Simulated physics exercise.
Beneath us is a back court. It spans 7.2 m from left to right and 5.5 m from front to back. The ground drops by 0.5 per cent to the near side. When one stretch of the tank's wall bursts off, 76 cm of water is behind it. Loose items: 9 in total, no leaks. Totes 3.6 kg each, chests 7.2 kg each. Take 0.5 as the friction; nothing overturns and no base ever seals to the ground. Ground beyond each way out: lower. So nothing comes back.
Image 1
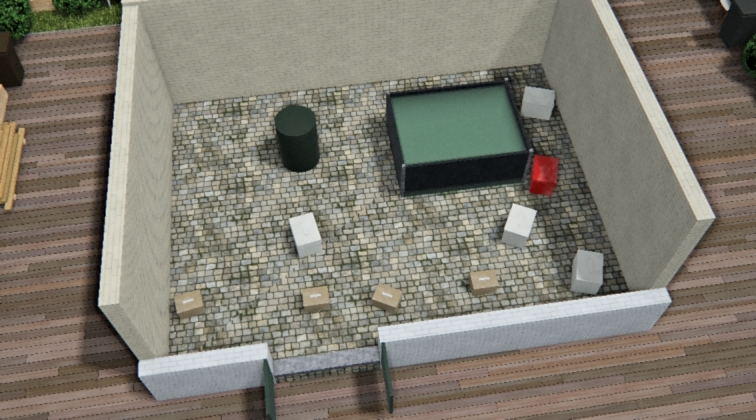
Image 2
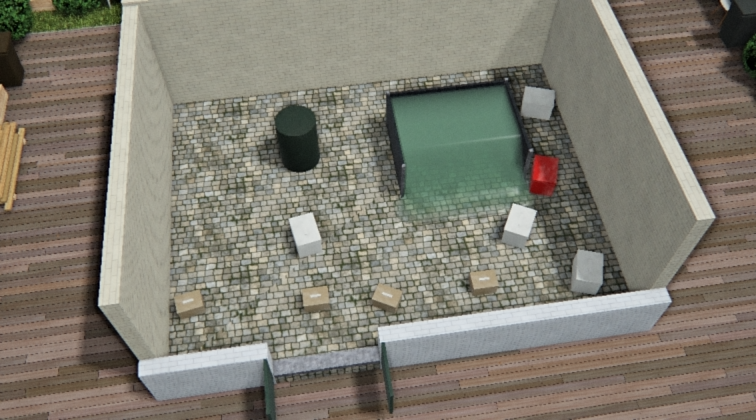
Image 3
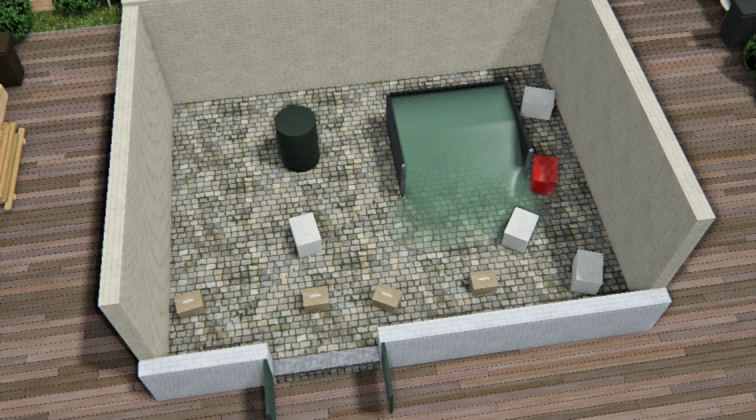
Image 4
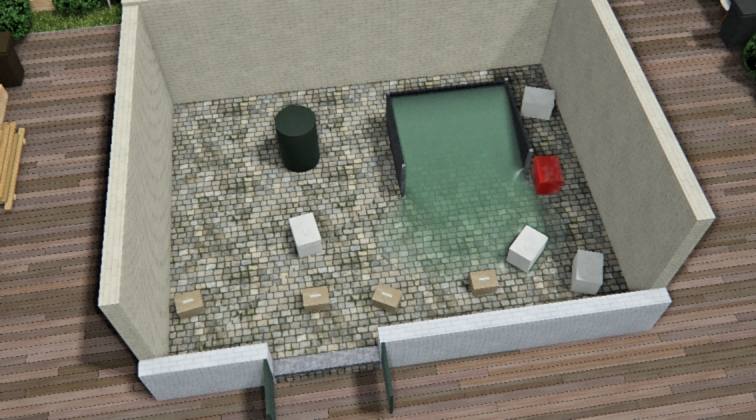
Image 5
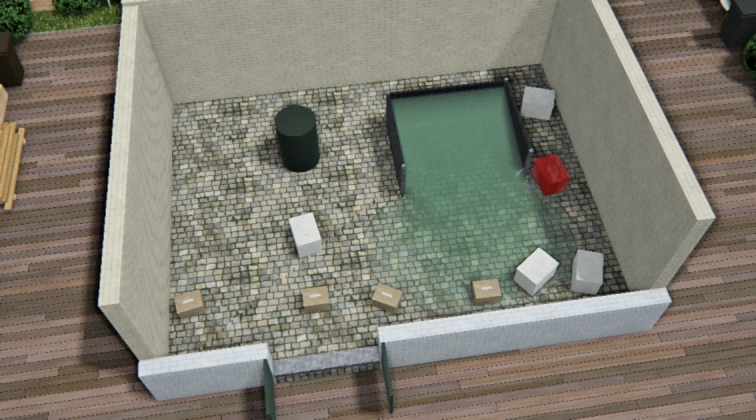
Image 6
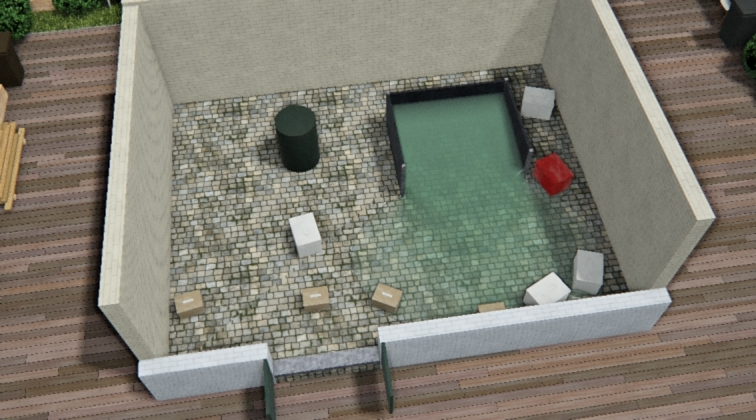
The clip shows a walled, paved court where the near side of a dark tank opens and greenish water spreads toward the low front wall, pushing a white box toward it, then slightly shifting a red box and a small tan box.
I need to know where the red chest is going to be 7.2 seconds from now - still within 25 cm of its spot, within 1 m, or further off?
It finishes a long distance off.
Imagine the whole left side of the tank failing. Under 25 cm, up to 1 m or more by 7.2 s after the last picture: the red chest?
After that, the red chest hardly moves.
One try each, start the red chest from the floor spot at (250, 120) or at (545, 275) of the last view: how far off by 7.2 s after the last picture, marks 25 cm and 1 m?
Spot one - it creeps some distance; spot two - it is swept away.
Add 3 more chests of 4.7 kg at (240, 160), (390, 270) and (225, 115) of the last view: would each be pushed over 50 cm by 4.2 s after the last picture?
In order: Below it, above it, below it.
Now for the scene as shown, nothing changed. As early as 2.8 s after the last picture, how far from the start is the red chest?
Close to 150 cm.
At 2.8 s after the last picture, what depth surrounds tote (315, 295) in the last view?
21 cm.
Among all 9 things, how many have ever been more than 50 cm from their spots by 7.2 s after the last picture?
That adds up to 9.
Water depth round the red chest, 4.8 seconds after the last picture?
Close to 8 centimetres.
Then, 0.9 s after the last picture the red chest is near (556, 168), 0.2 m from its start, aground; 0 of 9 are out; 4 afloat.
Then, 2.8 s after the last picture the red chest is near (524, 98), 1.6 m from its start, afloat; 1 of 9 are out; 6 afloat.
Then, 4.8 s after the last picture the red chest is near (489, 83), 2.1 m from its start, afloat; 1 of 9 are out; 7 afloat.
Then, 7.2 s after the last picture the red chest is near (352, 97), 3.7 m from its start, afloat; 2 of 9 are out; 7 afloat.
